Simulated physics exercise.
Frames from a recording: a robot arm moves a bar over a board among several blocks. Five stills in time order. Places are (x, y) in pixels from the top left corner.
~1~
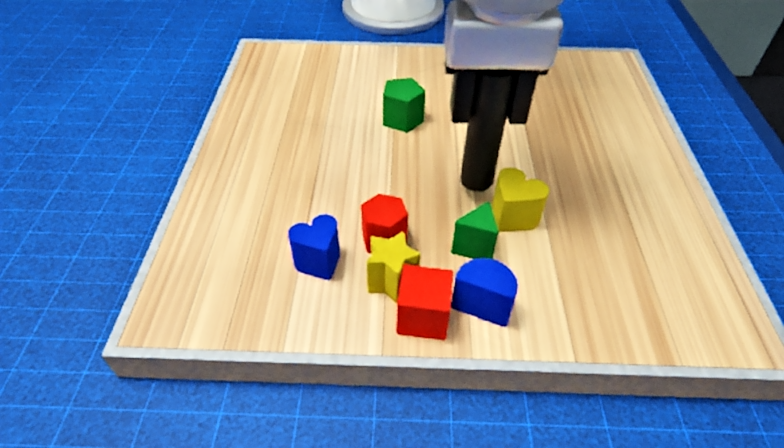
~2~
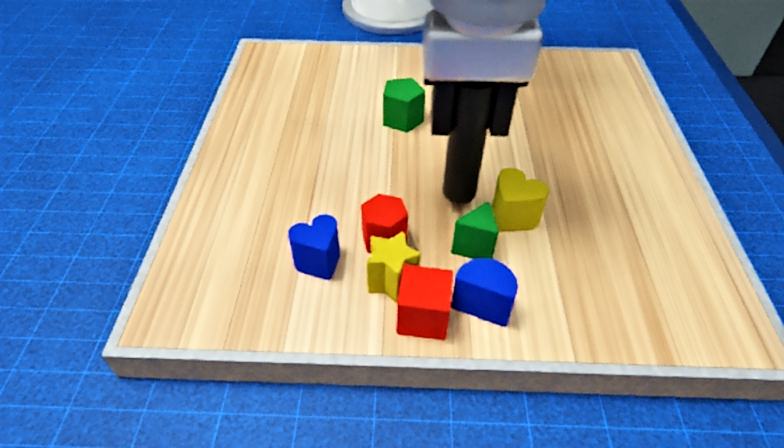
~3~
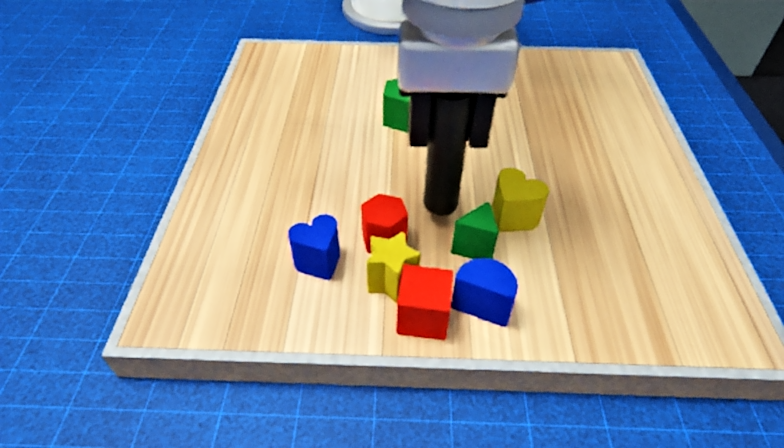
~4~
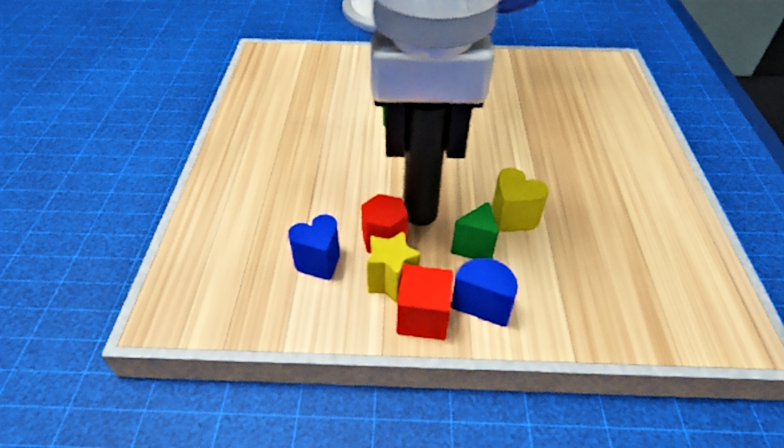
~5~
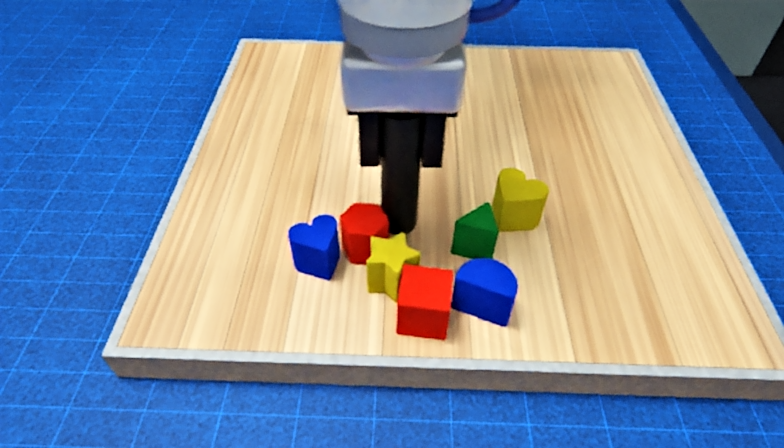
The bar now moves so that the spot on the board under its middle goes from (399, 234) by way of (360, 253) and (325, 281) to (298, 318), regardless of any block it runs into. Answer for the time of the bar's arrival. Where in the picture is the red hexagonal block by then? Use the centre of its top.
I'd expect the centre of its top face to be at (266, 255).
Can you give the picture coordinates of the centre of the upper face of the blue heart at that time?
I'd expect the centre of its top face to be at (221, 253).
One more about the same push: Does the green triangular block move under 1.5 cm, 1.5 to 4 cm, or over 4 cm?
Movement: Under 1.5 cm.
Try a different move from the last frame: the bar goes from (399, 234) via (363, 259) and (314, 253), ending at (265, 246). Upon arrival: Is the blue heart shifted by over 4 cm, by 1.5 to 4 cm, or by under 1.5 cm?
Long, over 4 cm.
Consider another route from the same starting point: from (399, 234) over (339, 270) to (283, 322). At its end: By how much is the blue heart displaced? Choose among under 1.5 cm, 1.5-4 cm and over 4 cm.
It will fall in the top band, over 4 cm.
What follows on the original path. One third of the way, bar at (358, 243); blue heart at (274, 244), turned 25° anticlockwise; red hexagonal block at (316, 232), turned 15° clockwise.
Two thirds of the way, bar at (323, 272); blue heart at (232, 254); red hexagonal block at (277, 249), turned 30° clockwise.
At the end, bar at (296, 309); blue heart at (221, 253); red hexagonal block at (266, 255), turned 50° clockwise; yellow star not moved; green triangular block not moved.
